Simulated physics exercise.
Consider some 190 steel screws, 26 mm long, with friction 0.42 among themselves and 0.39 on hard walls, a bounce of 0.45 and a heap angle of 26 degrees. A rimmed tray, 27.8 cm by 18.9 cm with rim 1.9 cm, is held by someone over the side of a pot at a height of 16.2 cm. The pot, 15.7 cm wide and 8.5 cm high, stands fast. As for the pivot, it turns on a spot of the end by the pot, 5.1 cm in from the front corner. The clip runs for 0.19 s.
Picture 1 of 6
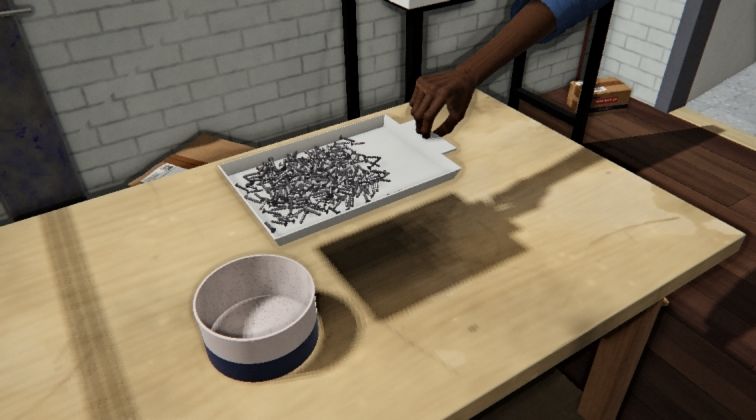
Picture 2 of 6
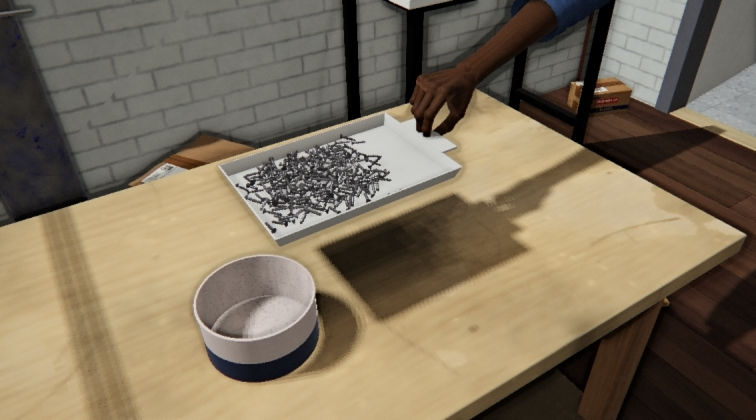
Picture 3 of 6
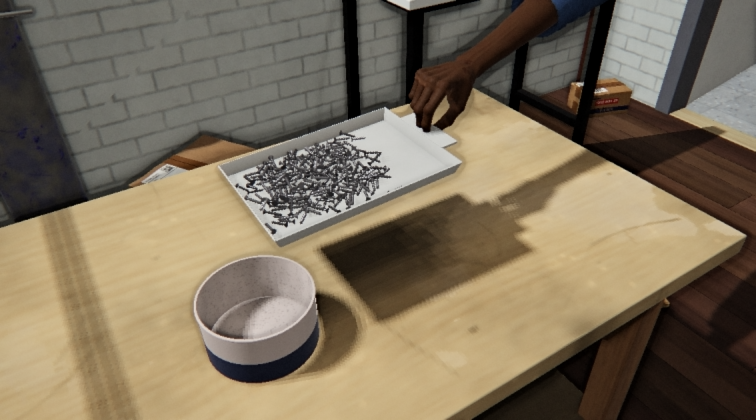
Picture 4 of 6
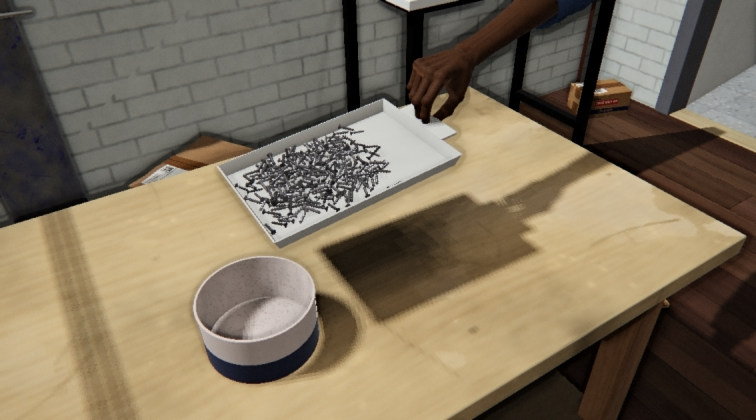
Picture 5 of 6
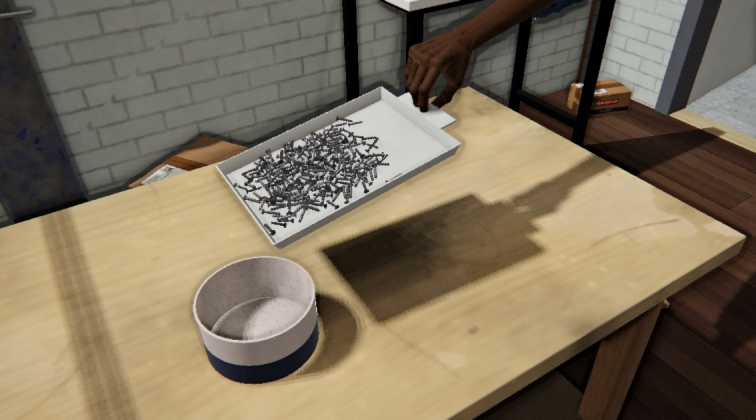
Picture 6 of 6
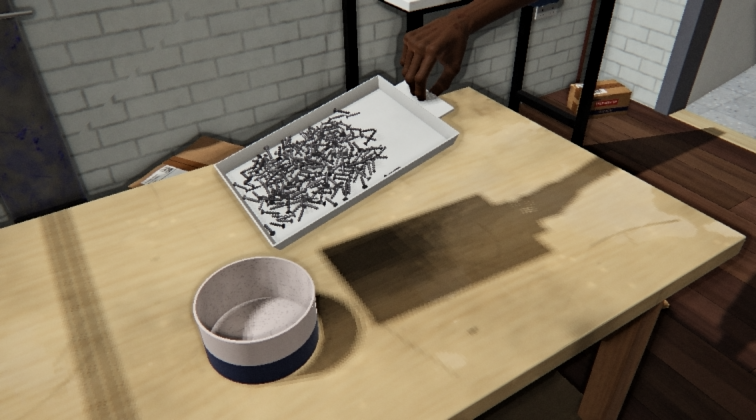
A hand slowly raises the handle end of a white tray of dark screws.
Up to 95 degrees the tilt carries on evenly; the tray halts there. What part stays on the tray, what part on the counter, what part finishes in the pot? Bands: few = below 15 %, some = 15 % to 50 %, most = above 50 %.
Left on the tray: Few, counter: Some, pot: Most.
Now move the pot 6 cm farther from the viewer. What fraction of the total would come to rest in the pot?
It would come to roughly 75 percent.
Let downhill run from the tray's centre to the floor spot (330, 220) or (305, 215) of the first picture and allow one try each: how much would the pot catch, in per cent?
Roughly 80 per cent on the first try and 100 per cent on the second.
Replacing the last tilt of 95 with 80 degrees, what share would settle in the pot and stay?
75 per cent.
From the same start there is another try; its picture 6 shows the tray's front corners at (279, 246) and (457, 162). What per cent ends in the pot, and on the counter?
Pot 50, counter 50.
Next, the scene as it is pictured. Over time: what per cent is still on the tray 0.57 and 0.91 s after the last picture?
In turn: 35, 0.
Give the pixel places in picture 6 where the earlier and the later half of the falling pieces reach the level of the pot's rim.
Earlier half close to (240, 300), later half at (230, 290) in pixels.
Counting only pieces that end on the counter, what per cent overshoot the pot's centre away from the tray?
Roughly 90 percent of the spill.
Then, 0.34 s after the last picture, tilt 54 degrees; the tray holds 100 %, the pot 0 %.
Then, 0.57 s after the last picture, tilt 81 degrees; the tray holds 35 %, the pot 20 %.
Then, 0.91 s after the last picture, tilt 95 degrees; the tray holds 0 %, the pot 75 %.
In the end, tray 0 %, counter 25 %, pot 75 %.
